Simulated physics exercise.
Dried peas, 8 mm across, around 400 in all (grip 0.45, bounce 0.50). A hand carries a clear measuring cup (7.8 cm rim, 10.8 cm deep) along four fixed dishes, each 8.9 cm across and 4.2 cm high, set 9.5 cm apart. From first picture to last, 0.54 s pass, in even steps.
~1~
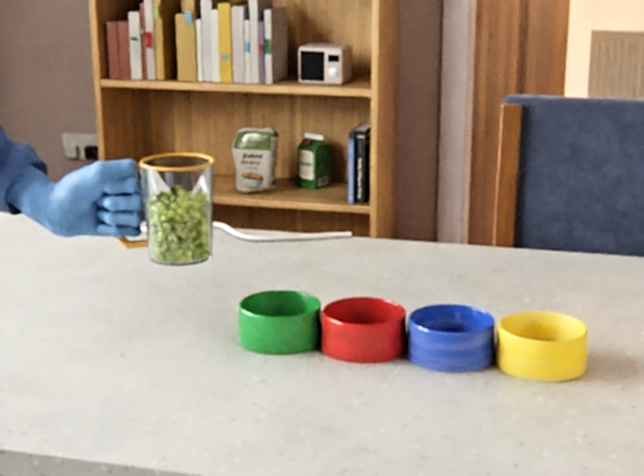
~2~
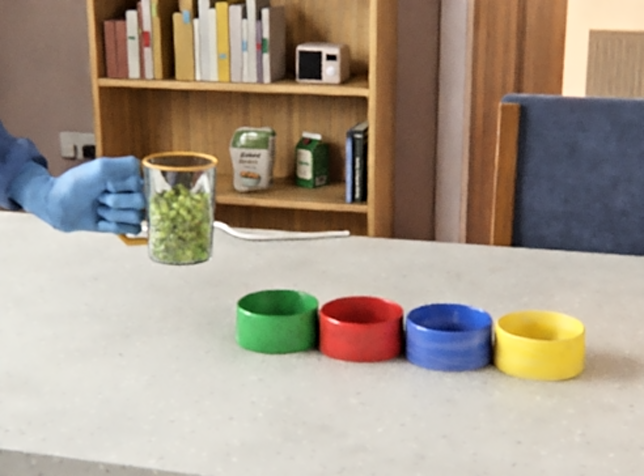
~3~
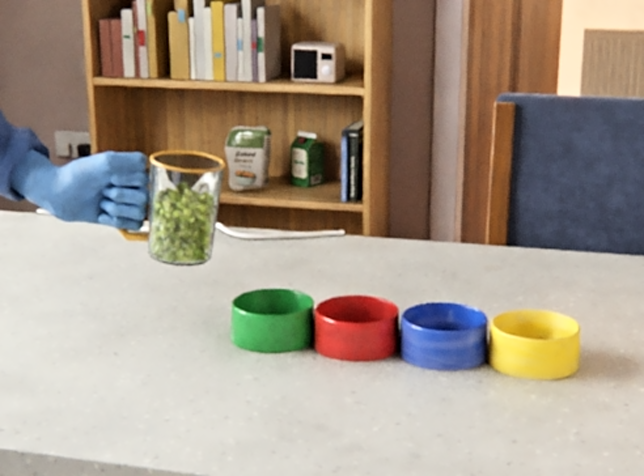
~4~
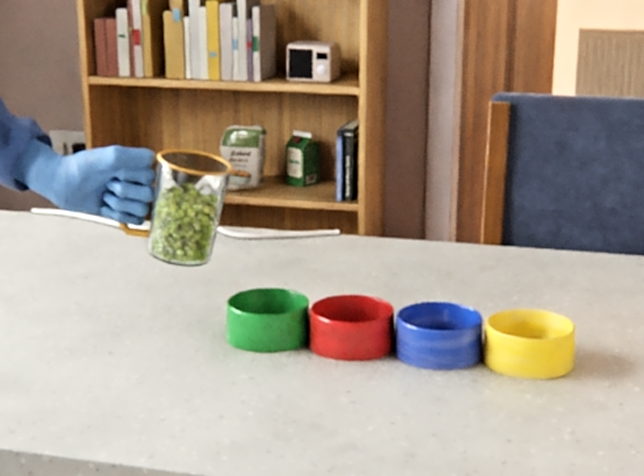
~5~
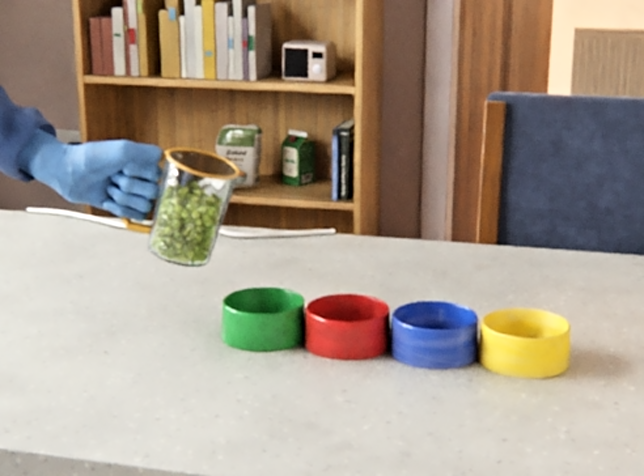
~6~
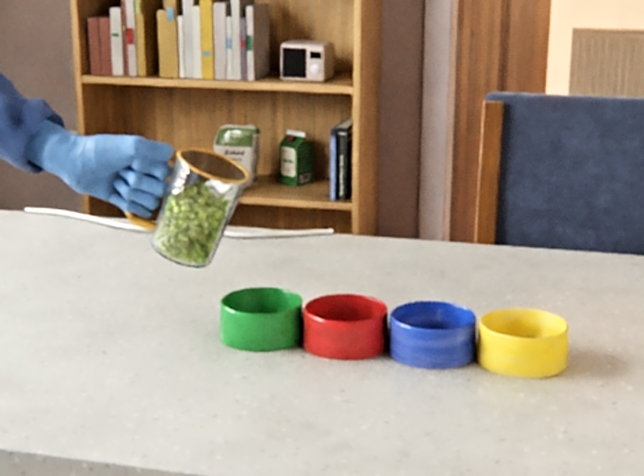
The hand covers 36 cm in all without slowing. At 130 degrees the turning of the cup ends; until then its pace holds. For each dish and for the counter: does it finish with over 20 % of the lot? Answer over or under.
Red: Under, blue: Over, green: Under, yellow: Under, counter: Under.
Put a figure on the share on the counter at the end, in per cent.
About 5 per cent.
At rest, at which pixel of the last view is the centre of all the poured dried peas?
Around (435, 329).
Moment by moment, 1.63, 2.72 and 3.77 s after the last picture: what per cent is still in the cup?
In turn: 100, 0, 0.
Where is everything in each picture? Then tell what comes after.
In the first picture, cup at (179, 210), tilt 0 degrees, lip at (211, 164), moved 0.0 cm; middle of the pieces at (182, 230); green dish at (280, 304); red dish at (364, 311); blue dish at (451, 319); yellow dish at (542, 327).
In the second picture, cup at (180, 209), tilt 2 degrees, lip at (214, 165), moved 0.4 cm; middle of the pieces at (182, 230).
In the third picture, cup at (184, 209), tilt 7 degrees, lip at (221, 168), moved 1.4 cm; middle of the pieces at (184, 229).
In the fourth picture, cup at (187, 209), tilt 12 degrees, lip at (229, 172), moved 2.4 cm; middle of the pieces at (185, 229).
In the fifth picture, cup at (191, 208), tilt 17 degrees, lip at (236, 175), moved 3.3 cm; middle of the pieces at (187, 228).
In the sixth picture, cup at (197, 209), tilt 22 degrees, lip at (246, 180), moved 4.3 cm; middle of the pieces at (192, 228); green dish at (262, 301); red dish at (346, 308); blue dish at (433, 316); yellow dish at (524, 324).
Then, 1.63 s after the last picture, tilt 96 degrees; cup holds 100 %.
Then, 2.72 s after the last picture, tilt 130 degrees; cup holds 0 %, blue 95 %.
Then, 3.77 s after the last picture, tilt 130 degrees; cup holds 0 %, blue 95 %.
In the end, red 0 %, blue 95 %, green 0 %, yellow 0 %, counter 5 %.
